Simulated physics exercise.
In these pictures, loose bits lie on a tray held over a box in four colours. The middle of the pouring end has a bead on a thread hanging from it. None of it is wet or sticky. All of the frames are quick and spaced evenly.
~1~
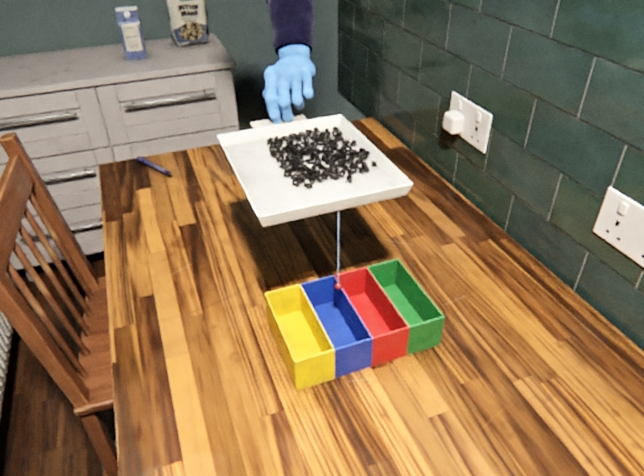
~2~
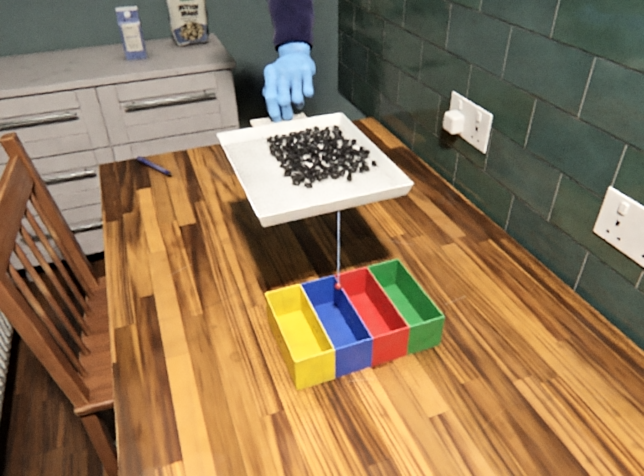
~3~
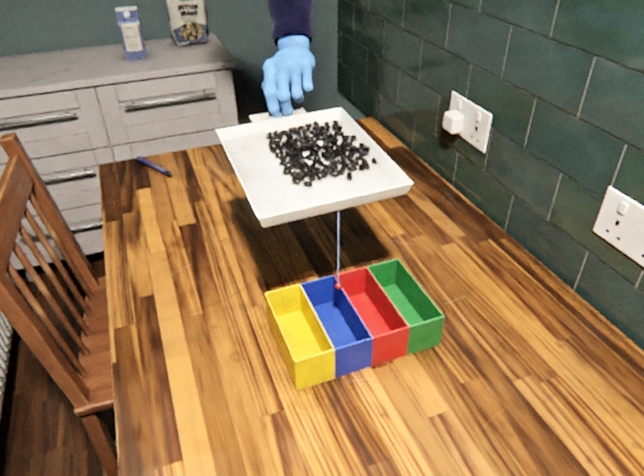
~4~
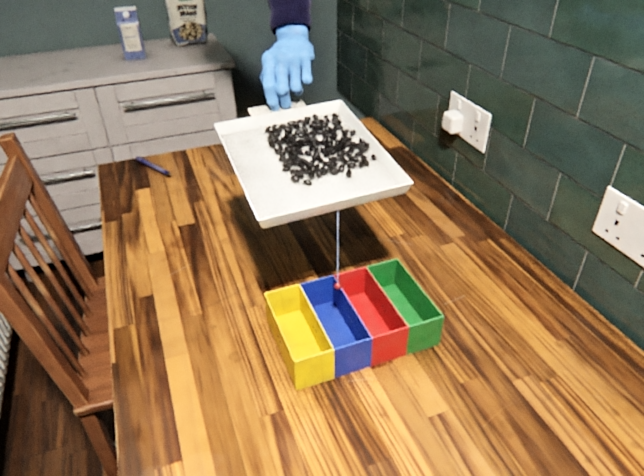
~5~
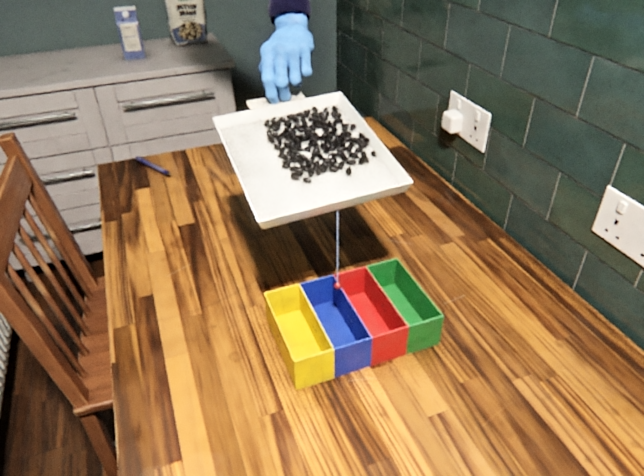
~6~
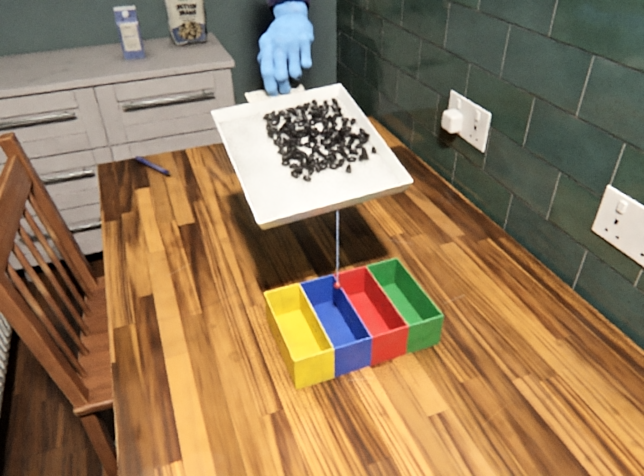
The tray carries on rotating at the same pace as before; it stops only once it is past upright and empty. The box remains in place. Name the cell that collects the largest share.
Yellow.
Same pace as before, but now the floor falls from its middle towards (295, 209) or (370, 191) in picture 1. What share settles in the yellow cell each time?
In turn 50 and 0 in a hundred.
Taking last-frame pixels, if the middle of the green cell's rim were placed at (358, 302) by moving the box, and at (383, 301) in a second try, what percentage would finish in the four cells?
First 100 %, then 100 %.
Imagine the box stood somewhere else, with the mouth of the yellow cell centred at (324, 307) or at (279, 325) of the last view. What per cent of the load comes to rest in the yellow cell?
It works out to 30 percent and then 40 percent.
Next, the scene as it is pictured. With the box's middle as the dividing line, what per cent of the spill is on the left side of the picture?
Share on the left: Near 90 %.
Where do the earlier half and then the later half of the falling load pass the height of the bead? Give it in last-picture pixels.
Starting near (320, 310), moving on to near (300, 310).
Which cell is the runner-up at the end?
Second is the cell in blue.
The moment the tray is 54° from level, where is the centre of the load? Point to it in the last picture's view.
I'd mark the middle close to (314, 197).
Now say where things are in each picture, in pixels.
Corners of the pouring end at (262, 214) and (407, 182), level; middle of the load at (314, 152), black beans; bead on its thread at (338, 286); yellow cell at (315, 367); blue cell at (353, 355); red cell at (390, 344); green cell at (425, 333), in the first picture.
Corners of the pouring end at (262, 214) and (407, 182), level; middle of the load at (314, 151), in the second picture.
Corners of the pouring end at (262, 215) and (407, 182), tipped barely, lowest at the left corner; middle of the load at (314, 148), in the third picture.
Corners of the pouring end at (261, 216) and (407, 181), tipped a little, lowest at the left corner; middle of the load at (313, 143), in the fourth picture.
Corners of the pouring end at (261, 218) and (407, 180), tipped a little, lowest at the left corner; middle of the load at (313, 139), in the fifth picture.
Corners of the pouring end at (261, 219) and (407, 179), tipped a little, lowest at the left corner; middle of the load at (313, 134); yellow cell at (314, 366); blue cell at (353, 354); red cell at (389, 343); green cell at (425, 332), in the sixth picture.
Soon after the last picture, tray tipped steeply; nearly all on the tray; a stray few falling or outside the box.
A little later, tray tipped right over; about two thirds on the tray; a small part in the yellow cell; a small part in the blue cell; a stray few in the green cell; a small part falling or outside the box.
Later still, tray tipped past a quarter turn; about half in the yellow cell; about a third in the blue cell; a small part in the red cell; a stray few in the green cell; about a quarter falling or outside the box.
At rest, tray tipped past a quarter turn; about half in the yellow cell; about a third in the blue cell; a small part in the red cell; a stray few in the green cell; about a quarter outside the box.
